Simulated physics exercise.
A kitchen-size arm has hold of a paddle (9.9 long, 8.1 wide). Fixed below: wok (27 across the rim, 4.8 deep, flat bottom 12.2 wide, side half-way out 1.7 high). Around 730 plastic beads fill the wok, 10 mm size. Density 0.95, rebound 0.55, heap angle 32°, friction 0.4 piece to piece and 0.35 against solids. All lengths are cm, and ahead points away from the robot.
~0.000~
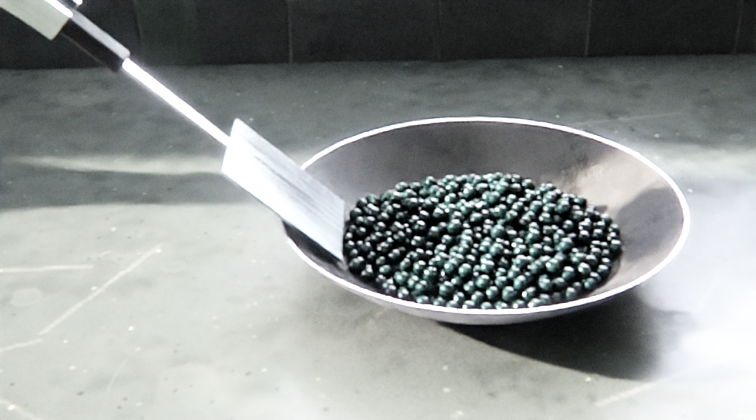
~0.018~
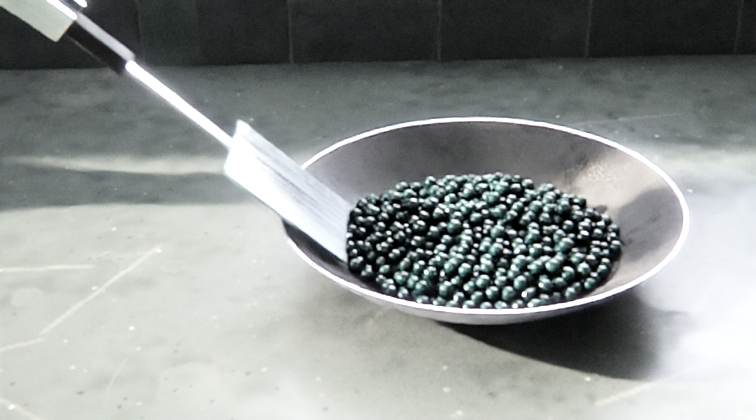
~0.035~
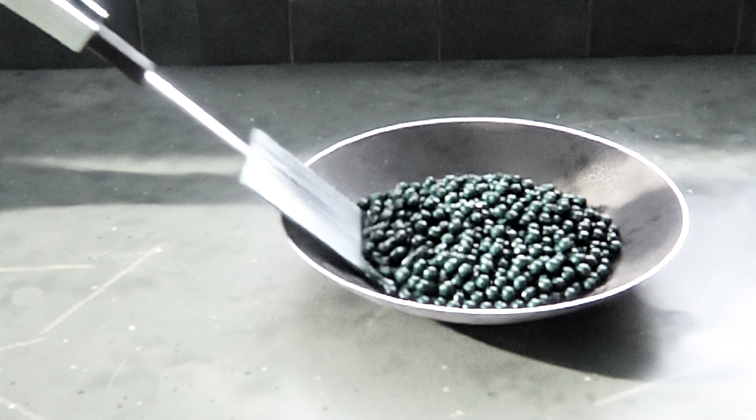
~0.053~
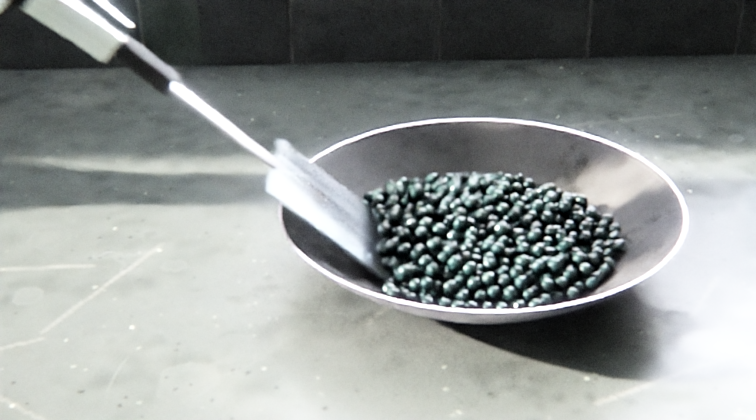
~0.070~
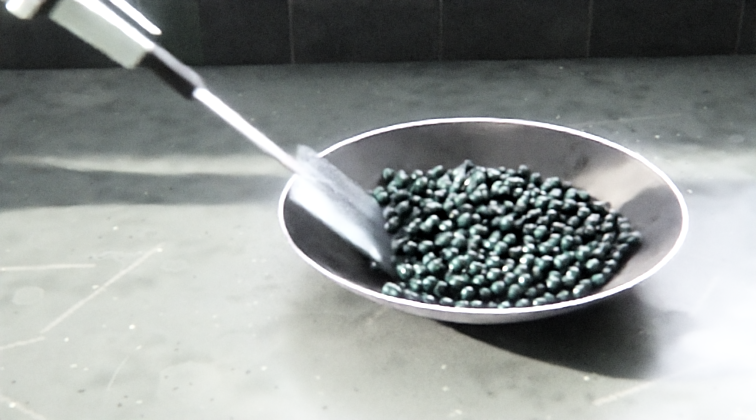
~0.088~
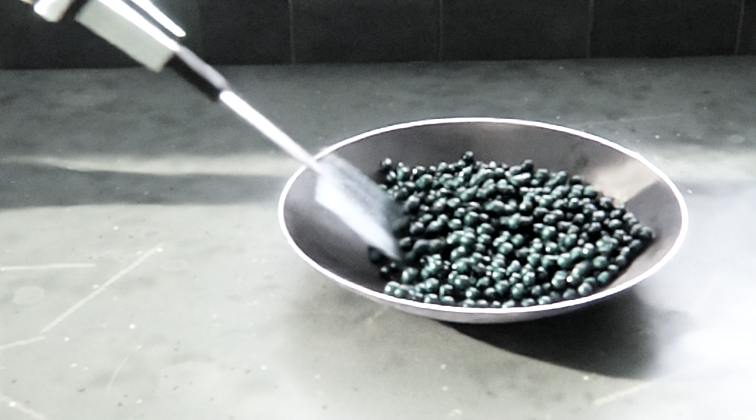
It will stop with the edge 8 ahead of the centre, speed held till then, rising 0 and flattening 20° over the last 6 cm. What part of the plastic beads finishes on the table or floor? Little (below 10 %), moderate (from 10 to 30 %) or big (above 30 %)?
On the table or floor the share is moderate, from 10 to 30 %.
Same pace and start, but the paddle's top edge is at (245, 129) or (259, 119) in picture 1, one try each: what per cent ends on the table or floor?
About 15 and 20 per cent.
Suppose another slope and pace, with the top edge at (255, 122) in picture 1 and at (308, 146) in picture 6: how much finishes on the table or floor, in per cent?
About 10 per cent.
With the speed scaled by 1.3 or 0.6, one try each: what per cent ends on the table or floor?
Some 20 and 5 per cent.
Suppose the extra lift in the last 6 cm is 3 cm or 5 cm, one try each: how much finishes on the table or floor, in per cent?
About 25 and 20 per cent.
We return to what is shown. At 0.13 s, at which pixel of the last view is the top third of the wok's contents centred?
Near (517, 220).
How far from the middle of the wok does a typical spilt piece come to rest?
Some 22 cm.
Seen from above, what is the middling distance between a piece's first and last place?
Some 7 cm.
After 0.13 s, sloping 43°, highest piece 6 above the table; 732 in the wok, 1 on the blade or in flight.
After 0.17 s, sloping 35°, highest piece 5 above the table; 731 in the wok, 2 on the blade or in flight.
After 0.40 s, sloping 23°, highest piece 7 above the table; 630 in the wok, 94 on the table or floor, 9 on the blade or in flight.
After 1.45 s, sloping 23°, highest piece 6 above the table; 624 in the wok, 109 on the table or floor.
In the end, 624 in the wok, 109 on the table or floor. That is 15 % on the table or floor.
